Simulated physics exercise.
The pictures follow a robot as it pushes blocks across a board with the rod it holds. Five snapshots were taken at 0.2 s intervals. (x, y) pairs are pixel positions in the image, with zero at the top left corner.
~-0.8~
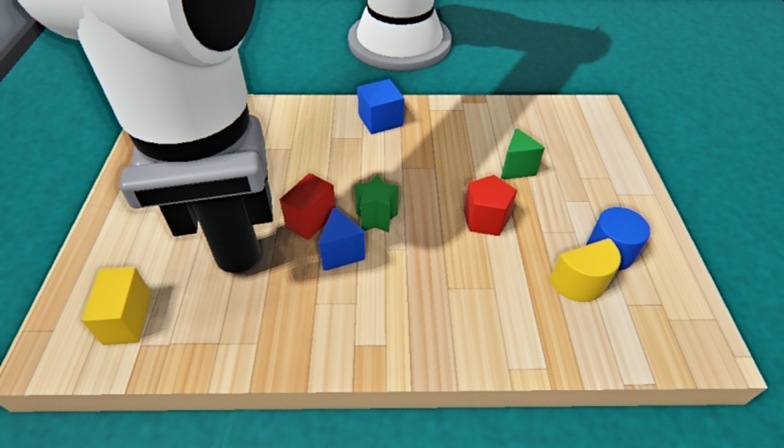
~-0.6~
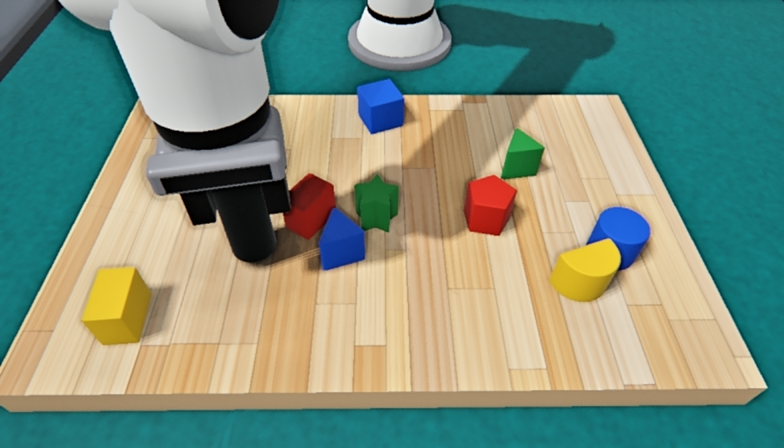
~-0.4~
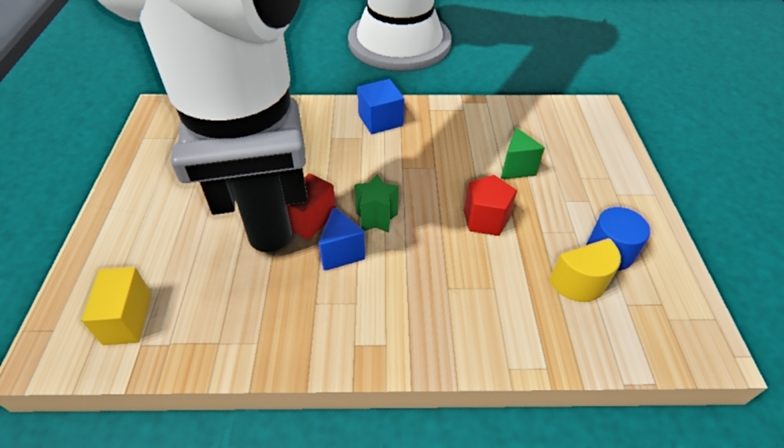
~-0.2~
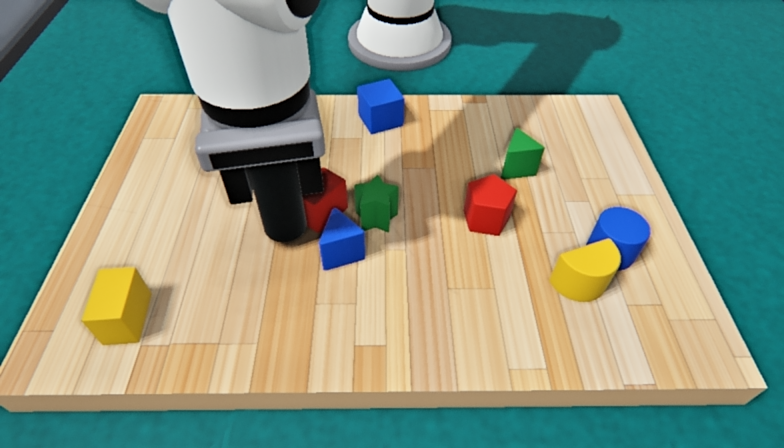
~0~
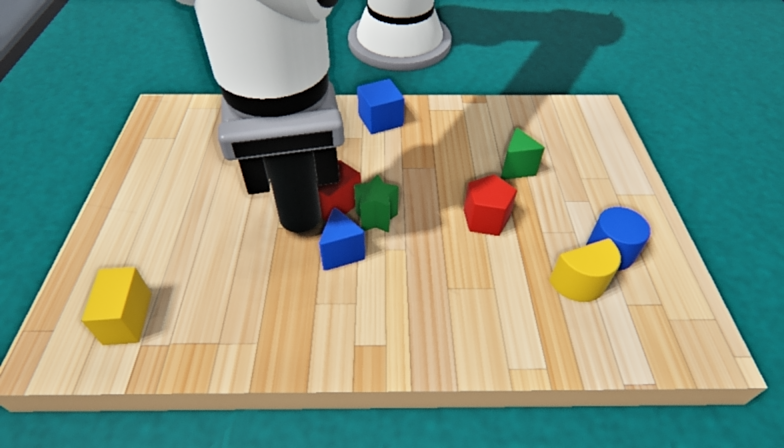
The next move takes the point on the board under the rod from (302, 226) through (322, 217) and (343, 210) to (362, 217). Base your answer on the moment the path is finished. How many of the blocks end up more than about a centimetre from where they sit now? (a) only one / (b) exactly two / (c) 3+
Letter b.
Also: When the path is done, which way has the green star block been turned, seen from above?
Looking from above, the answer is clockwise.
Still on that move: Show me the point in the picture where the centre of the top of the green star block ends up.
My estimate: (398, 194).
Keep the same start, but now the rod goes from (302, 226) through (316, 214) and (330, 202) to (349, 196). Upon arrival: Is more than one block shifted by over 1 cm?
Going by the path, no.
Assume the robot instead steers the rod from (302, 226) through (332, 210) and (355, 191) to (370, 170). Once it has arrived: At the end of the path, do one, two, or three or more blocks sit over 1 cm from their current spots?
I expect just one block to be moved by more than 1 cm.
On the path given first. Halfway along, rod (331, 203); red oblong (363, 163).
At the end, rod (362, 208); red oblong (375, 158), turned 15° anticlockwise; blue triangle unmoved; green star block (398, 194), turned 25° clockwise.
